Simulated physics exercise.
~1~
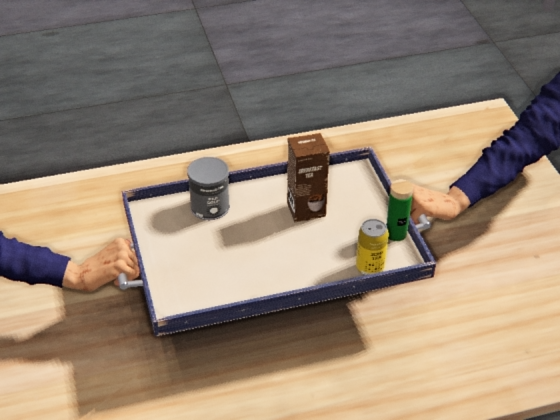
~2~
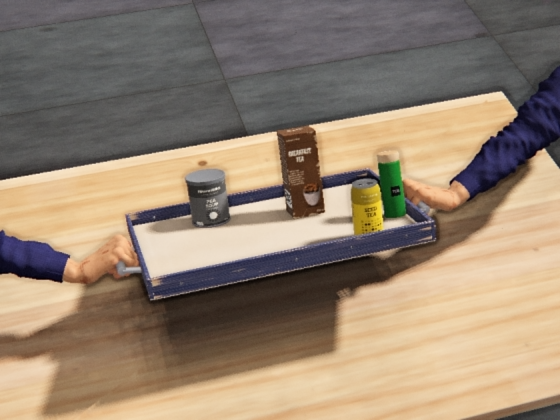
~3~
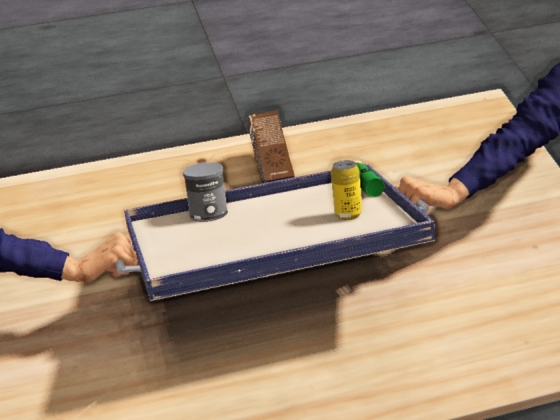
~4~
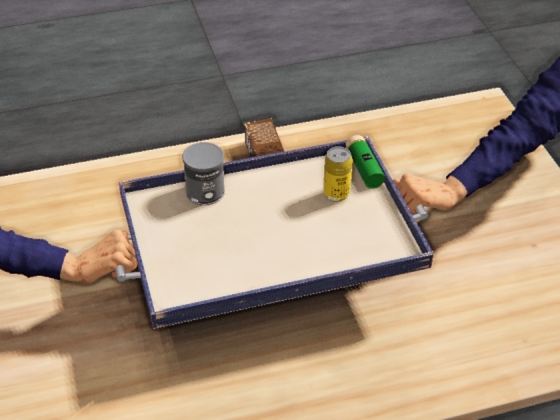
On a wooden table, two hands tip a blue-rimmed tray away from the viewer, then level it, as a brown carton topples over the far edge, a green shaker falls onto its side, a yellow can slides toward the far rim, and a grey tin stays upright near its starting place.
